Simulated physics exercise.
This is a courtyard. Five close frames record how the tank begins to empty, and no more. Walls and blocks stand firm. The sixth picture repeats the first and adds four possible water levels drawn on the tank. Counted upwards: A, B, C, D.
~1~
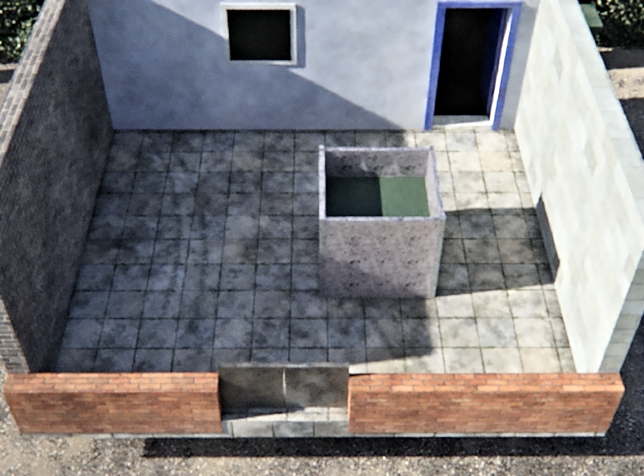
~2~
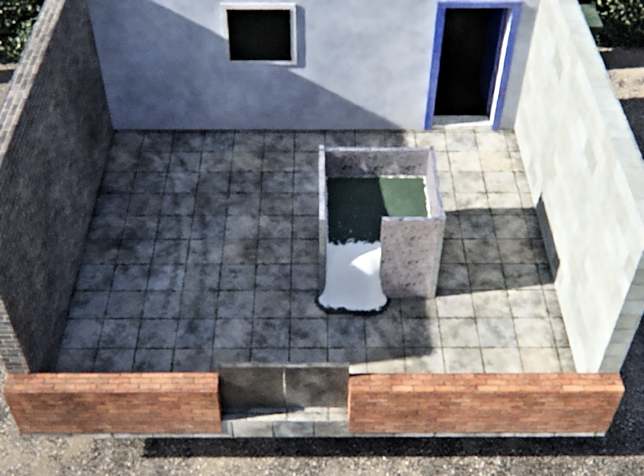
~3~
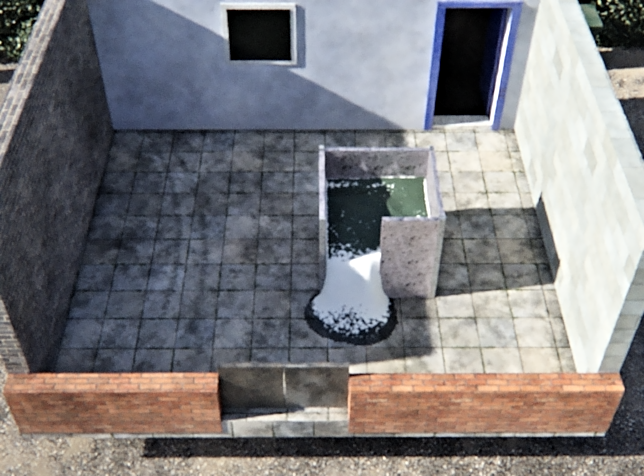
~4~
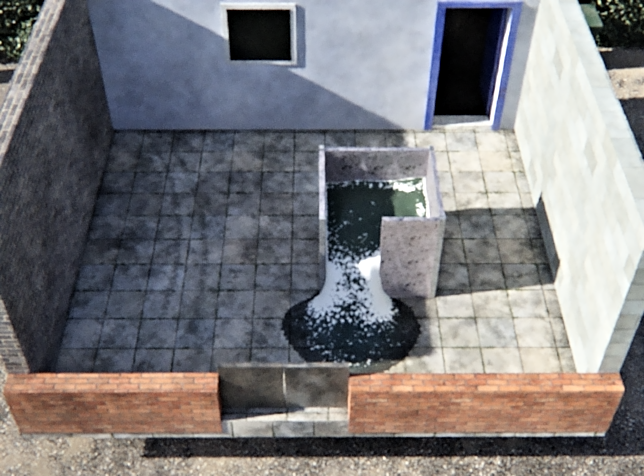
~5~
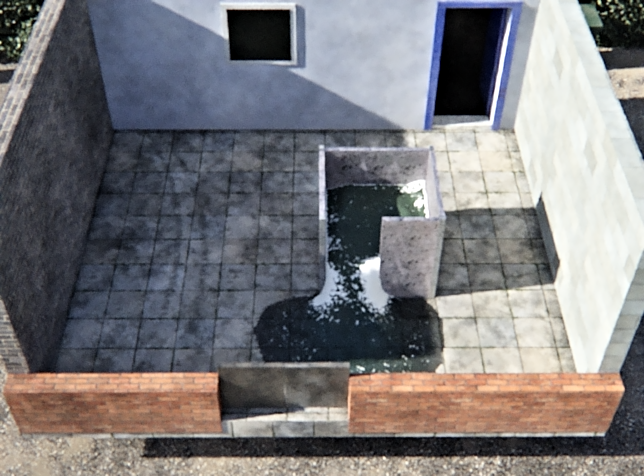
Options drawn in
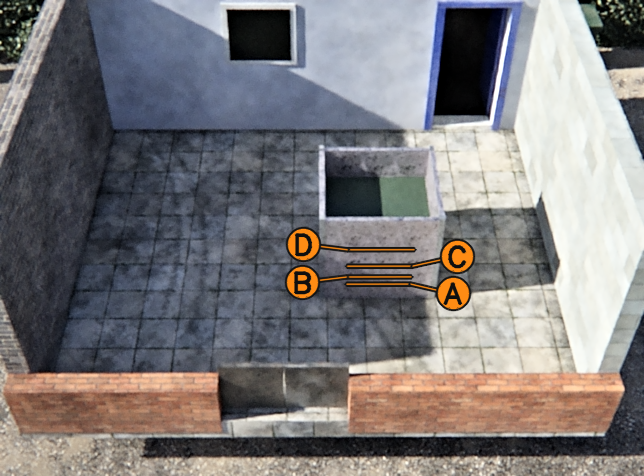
The clip shows a walled courtyard with a tank of dark green water; part of the tank's front opens, and water pours out in a white rush, spreading in a widening dark pool across the tiles toward the front wall.
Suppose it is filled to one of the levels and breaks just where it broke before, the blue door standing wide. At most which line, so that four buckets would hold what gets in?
Take D.
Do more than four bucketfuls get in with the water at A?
No, not at all.
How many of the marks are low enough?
All of the four.
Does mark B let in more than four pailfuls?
No.
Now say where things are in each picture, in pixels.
In the first frame, water in the tank at rest, its middle at (378, 209); foot of the blue doorway at (461, 129); shut gate at (284, 370).
In the second frame, 1 % of the ground under water, visible out to (382, 302).
In the third frame, 2 % of the ground under water, visible out to (369, 337).
In the fourth frame, 5 % of the ground under water, visible out to (395, 336).
In the fifth frame, 10 % of the ground under water, visible out to (268, 333).
In orange, A at (378, 284); B at (379, 276); C at (379, 266); D at (381, 249); from the bottom up A, B, C, D.
With A, nothing gets over.
With B, nothing gets over.
With C, nothing gets over.
With D, a splash gets over, under a bucket.
